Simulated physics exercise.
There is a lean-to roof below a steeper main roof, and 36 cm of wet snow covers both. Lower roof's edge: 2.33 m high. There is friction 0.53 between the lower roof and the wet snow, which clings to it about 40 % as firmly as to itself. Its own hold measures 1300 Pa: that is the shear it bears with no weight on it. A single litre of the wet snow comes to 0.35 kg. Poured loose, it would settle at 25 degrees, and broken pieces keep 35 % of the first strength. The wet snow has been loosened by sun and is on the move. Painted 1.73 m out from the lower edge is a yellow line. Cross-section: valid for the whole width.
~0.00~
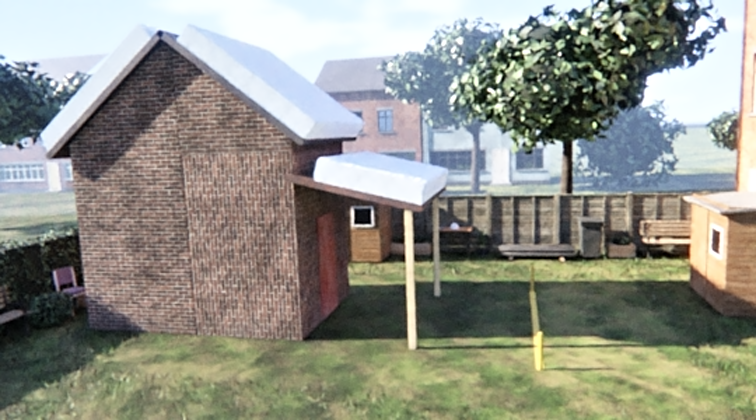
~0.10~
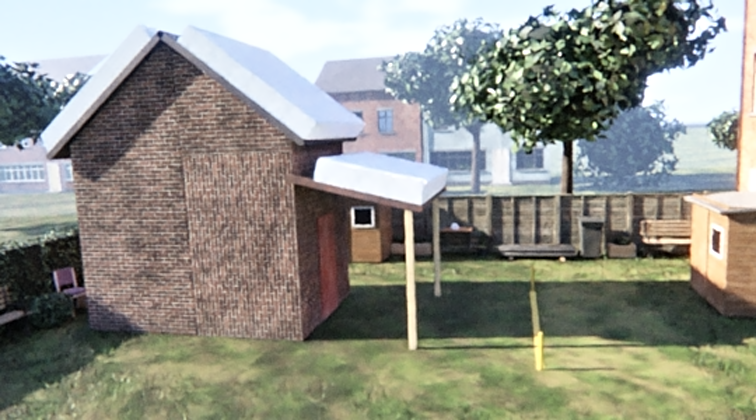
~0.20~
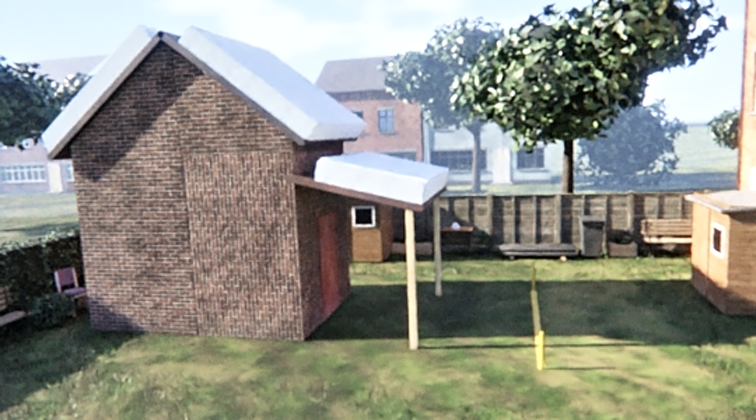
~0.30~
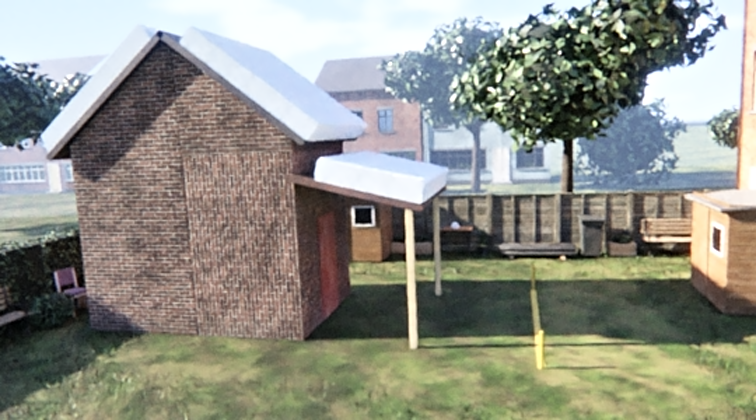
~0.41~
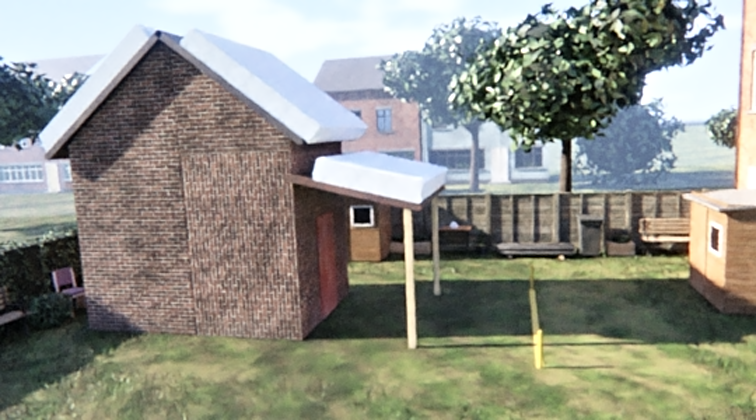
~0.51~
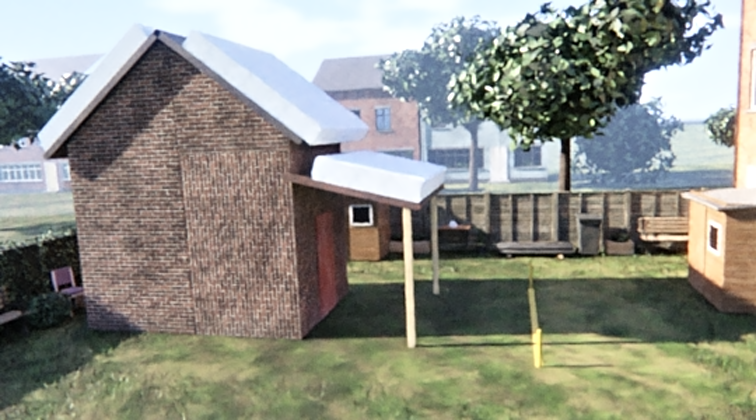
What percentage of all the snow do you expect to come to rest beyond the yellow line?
Roughly 0 % of it.
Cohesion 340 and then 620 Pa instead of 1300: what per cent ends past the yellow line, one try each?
The answers, in order, are 6 % and 0 %.
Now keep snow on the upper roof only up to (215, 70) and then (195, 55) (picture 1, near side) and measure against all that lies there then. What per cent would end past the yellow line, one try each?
First try roughly 0 %, second roughly 0 %.
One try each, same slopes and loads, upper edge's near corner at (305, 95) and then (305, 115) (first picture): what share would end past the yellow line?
2 per cent, then 0 per cent.
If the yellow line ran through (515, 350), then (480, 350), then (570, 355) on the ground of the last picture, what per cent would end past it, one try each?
Respectively about 0 in a hundred, 0 in a hundred and 0 in a hundred.
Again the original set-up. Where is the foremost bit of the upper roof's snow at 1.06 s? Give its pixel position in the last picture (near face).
It lies at around (349, 147) in the last picture.
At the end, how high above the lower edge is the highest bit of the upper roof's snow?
The snow's top stands about 2.1 m above the lower edge.
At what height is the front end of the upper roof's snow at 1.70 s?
I'd say around 3.0 metres.
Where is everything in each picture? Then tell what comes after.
The first frame shows front end of the wet snow at (305, 129).
The second frame shows front end of the wet snow at (305, 130), its middle shifted 7 mm.
The third frame shows front end of the wet snow at (307, 130), its middle shifted 2.8 cm.
The fourth frame shows front end of the wet snow at (308, 131), its middle shifted 6.3 cm, 2 % of it past the upper edge, in one piece.
The fifth frame shows front end of the wet snow at (309, 133), its middle shifted 12 cm, 4 % of it past the upper edge, in one piece.
The sixth frame shows front end of the wet snow at (311, 120), its middle shifted 19 cm, 7 % of it past the upper edge, in one piece.
By 1.06 s, none is below the lower edge and 0 % is past the line.
By 1.70 s, none is below the lower edge and 0 % is past the line.
By 2.35 s, none is below the lower edge and 0 % is past the line.
By 3.00 s, none is below the lower edge and 0 % is past the line.
By 3.10 s, at the end, none is below the lower edge and 0 % is past the line.
